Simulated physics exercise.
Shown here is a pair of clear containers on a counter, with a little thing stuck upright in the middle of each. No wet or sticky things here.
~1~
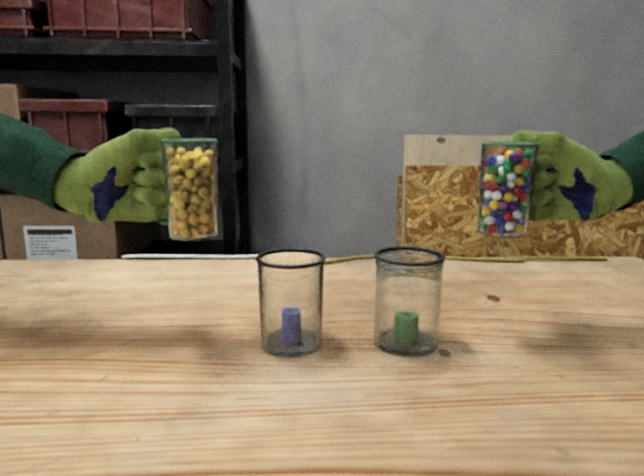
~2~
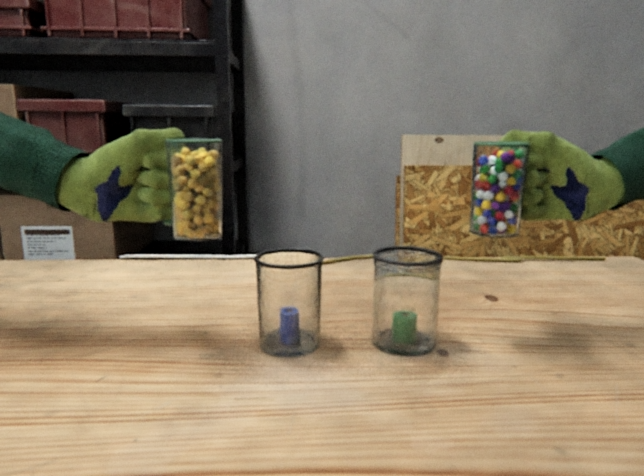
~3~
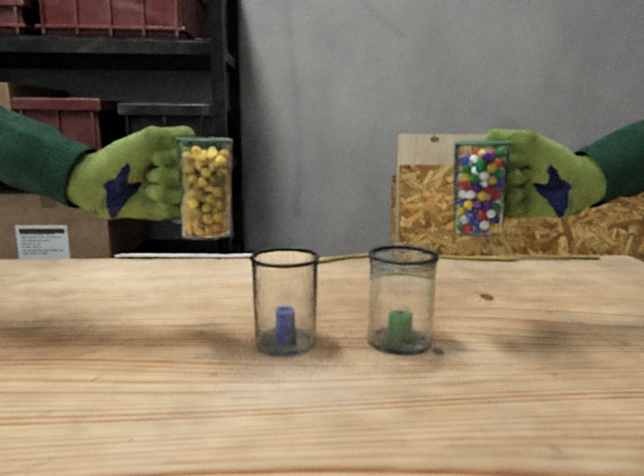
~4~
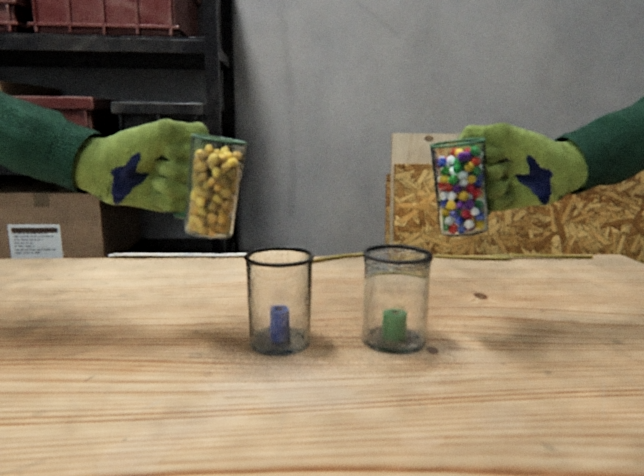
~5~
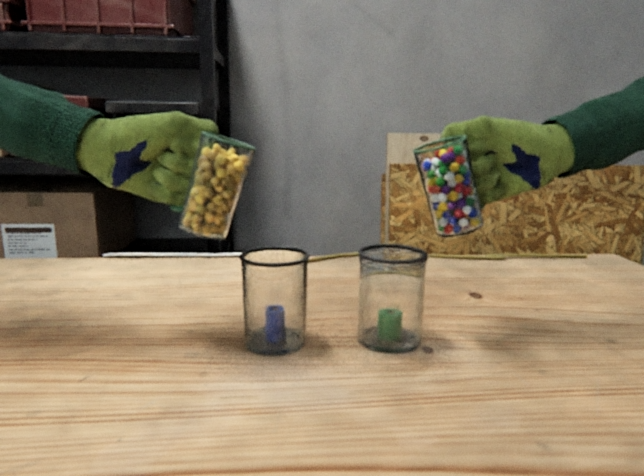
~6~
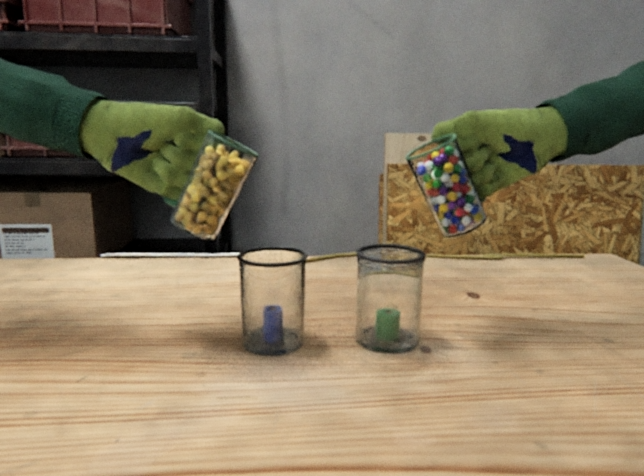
Two green-gloved hands held clear cups, one of yellow puffs and one of colorful beads, moved them inward above two glasses with small upright rolls inside, and gradually tilted them toward each other.
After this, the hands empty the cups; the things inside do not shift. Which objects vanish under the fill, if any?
Left object: Fully covered; right object: Fully covered.
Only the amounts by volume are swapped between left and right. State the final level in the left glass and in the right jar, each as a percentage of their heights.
Roughly 60 and 55.
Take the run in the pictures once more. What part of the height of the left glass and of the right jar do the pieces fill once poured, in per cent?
Roughly 60 % for the left and 50 % for the right.
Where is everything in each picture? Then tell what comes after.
Small roll in the left glass (291, 326), reaching about a third of the way up; left cup (192, 189), nearly full of puffed corn balls; small roll in the right jar (406, 326), a quarter of its height or less; right cup (506, 189), nearly full of round plastic beads, in the first frame.
Left cup (196, 189), upright; right cup (498, 189), upright, in the second frame.
Left cup (206, 188), upright; right cup (480, 188), upright, in the third frame.
Left cup (214, 187), tipped 9°; right cup (461, 187), tipped 9°, in the fourth frame.
Left cup (216, 187), tipped 18°; right cup (450, 187), tipped 18°, in the fifth frame.
Small roll in the left glass (273, 324); left cup (213, 187), tipped 27°; small roll in the right jar (388, 324); right cup (448, 187), tipped 27°, in the sixth frame.
Then, 0.70 s later than the last frame, left glass empty, all of its cupful still in the cup; right jar empty, all of its cupful still in the cup.
Then, 1.31 s later than the last frame, left glass nearly empty, the larger part of its cupful still in the cup; right jar a quarter full, roughly half of its cupful still in the cup.
Then, 1.84 s later than the last frame, left glass half full, none of its cupful still in the cup; right jar half full, none of its cupful still in the cup.
When it is over, left glass two thirds full (surface near (273, 291)), nothing beside it; right jar half full (surface near (389, 295)), nothing beside it; the left thing is covered; the right thing is covered.
